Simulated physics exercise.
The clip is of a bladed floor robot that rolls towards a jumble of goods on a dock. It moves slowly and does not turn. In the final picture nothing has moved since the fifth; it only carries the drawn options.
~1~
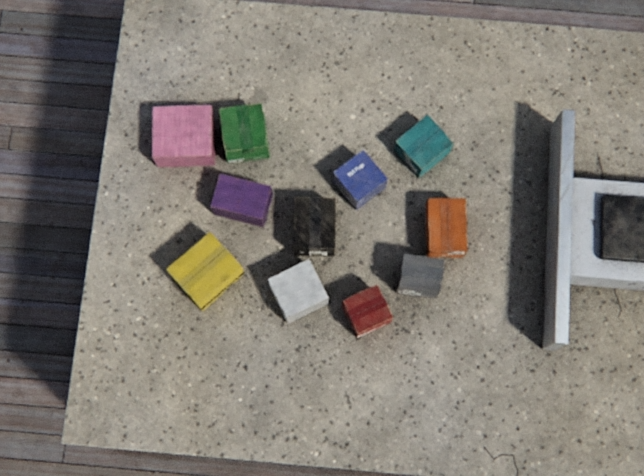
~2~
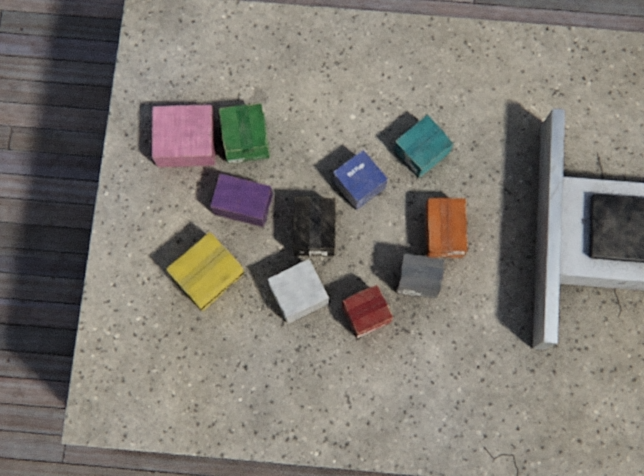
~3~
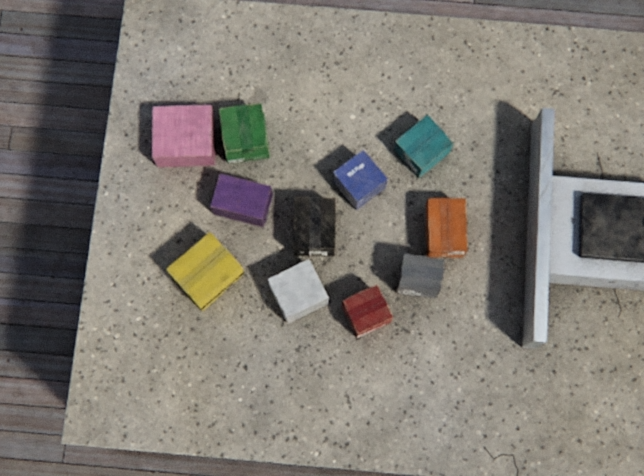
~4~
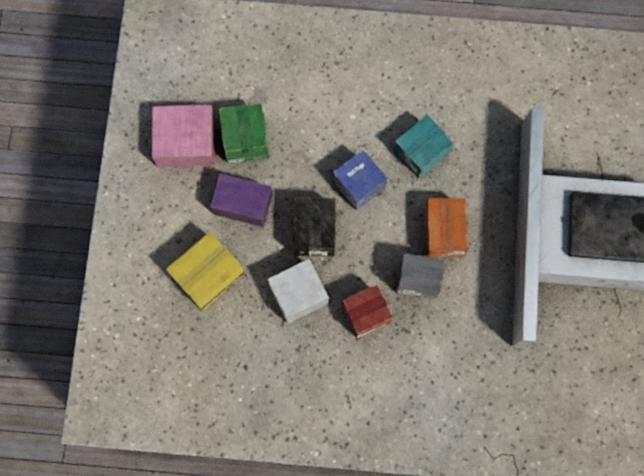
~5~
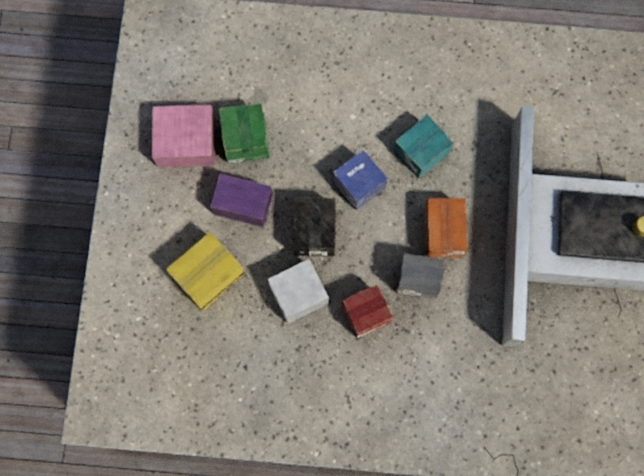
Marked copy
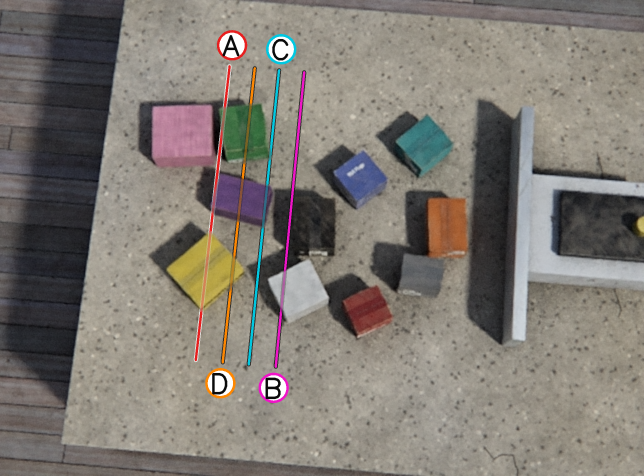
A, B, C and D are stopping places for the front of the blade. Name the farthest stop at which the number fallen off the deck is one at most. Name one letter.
The farthest such stop is A.
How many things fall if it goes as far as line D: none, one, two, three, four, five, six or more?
By then, none.
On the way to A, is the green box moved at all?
Yes.
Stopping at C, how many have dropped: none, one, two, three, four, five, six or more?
In all, none.
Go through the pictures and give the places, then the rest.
Orange parcel (446, 228); blue box (360, 180); yellow parcel (206, 272), in the first picture.
Robot (631, 229); turquoise parcel (424, 147), in the second picture.
Robot (621, 228); grey parcel (420, 276), in the third picture.
Robot (610, 227); green box (245, 134), in the fourth picture.
Robot (599, 226); purple crate (242, 200); black parcel (315, 227); orange parcel (446, 228), in the fifth picture.
On the marked copy, A at (213, 208); B at (290, 214); C at (264, 212); D at (239, 210).
With A. Early on, robot (487, 217); red parcel (359, 316); turquoise parcel (378, 145).
Further on, robot (376, 208); pink crate (171, 137); yellow parcel (176, 262).
At the end, robot (289, 200); pink crate (104, 143); purple crate (107, 194); none fallen.
As for the rest, B is within the limit but short; C is within the limit but short; D is within the limit but short.
